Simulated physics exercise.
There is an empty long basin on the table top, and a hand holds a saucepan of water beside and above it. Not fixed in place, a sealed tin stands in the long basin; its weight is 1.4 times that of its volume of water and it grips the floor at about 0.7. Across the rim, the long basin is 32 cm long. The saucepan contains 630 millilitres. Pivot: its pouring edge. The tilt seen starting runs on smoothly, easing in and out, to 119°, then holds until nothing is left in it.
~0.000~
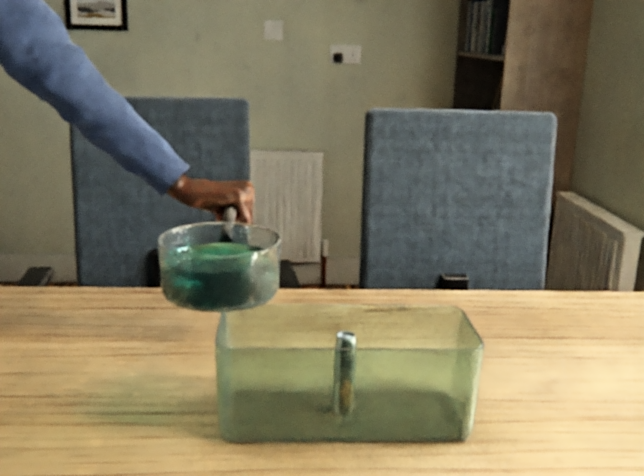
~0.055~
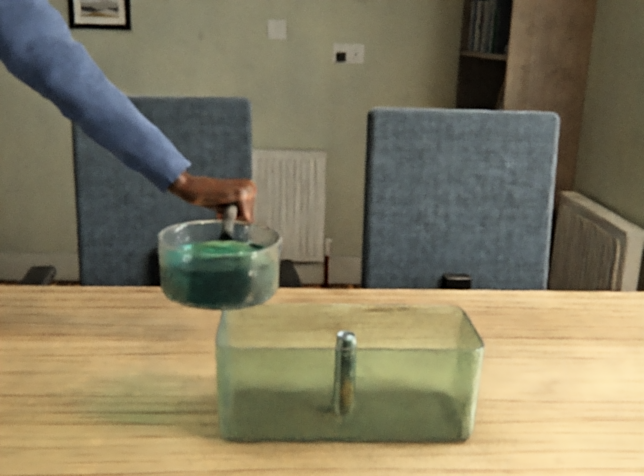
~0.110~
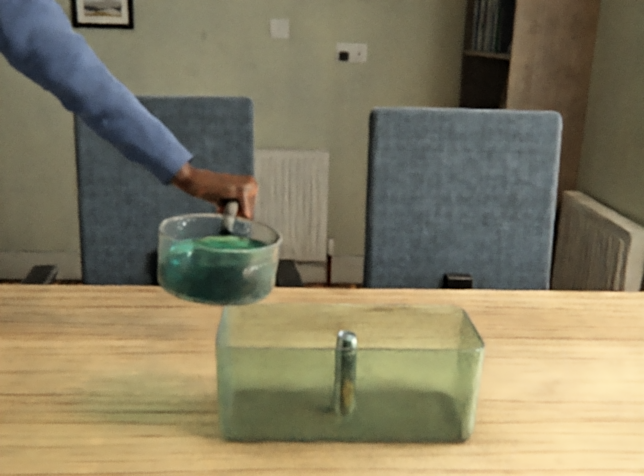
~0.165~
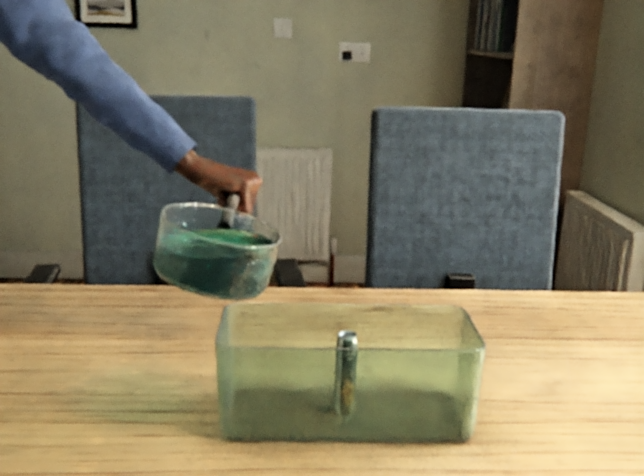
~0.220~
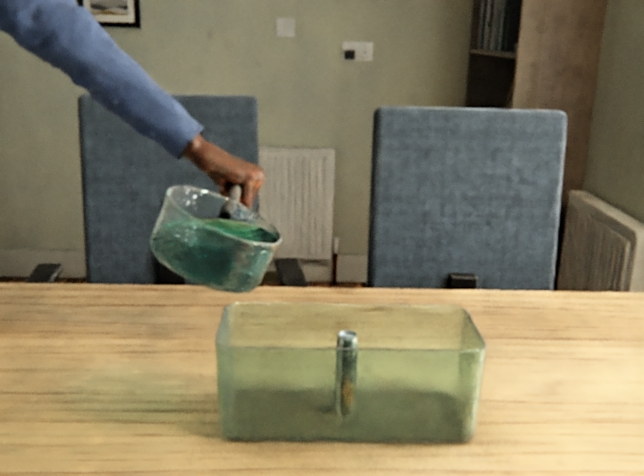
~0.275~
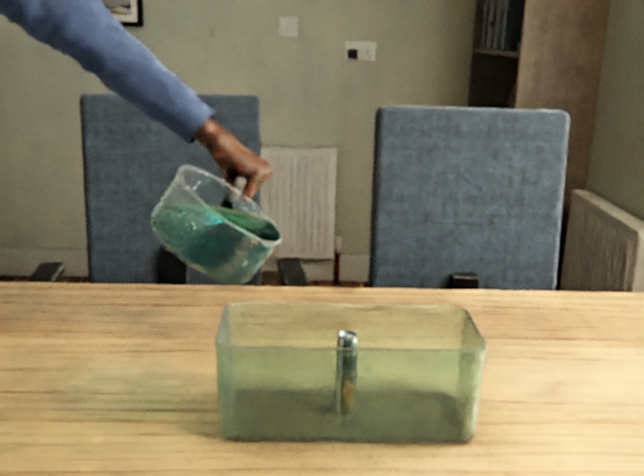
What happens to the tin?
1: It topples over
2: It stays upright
It stays upright.
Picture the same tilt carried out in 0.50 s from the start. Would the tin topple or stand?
After the tilt, the tin is still standing.
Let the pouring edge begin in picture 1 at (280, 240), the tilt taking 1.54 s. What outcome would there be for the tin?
It does not tip.
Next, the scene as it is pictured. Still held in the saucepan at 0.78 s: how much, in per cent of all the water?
1 %.
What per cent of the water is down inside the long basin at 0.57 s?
Around 14 percent.
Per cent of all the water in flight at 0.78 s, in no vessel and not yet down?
Close to 8 in every hundred parts.
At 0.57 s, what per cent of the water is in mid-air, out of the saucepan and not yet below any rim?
Near 62 per cent at that time.
By 0.57 s the tilt is 103° and 25 per cent is still to pour; the tin stands where it began.
By 0.78 s the tilt is 119° and 1 per cent is still to pour; the tin stands where it began.
By 1.01 s the tilt is 119° and 0 per cent is still to pour; the tin stands where it began.
By 1.25 s the tilt is 119° and 0 per cent is still to pour; the tin stands where it began.
At rest the tin stands where it began.
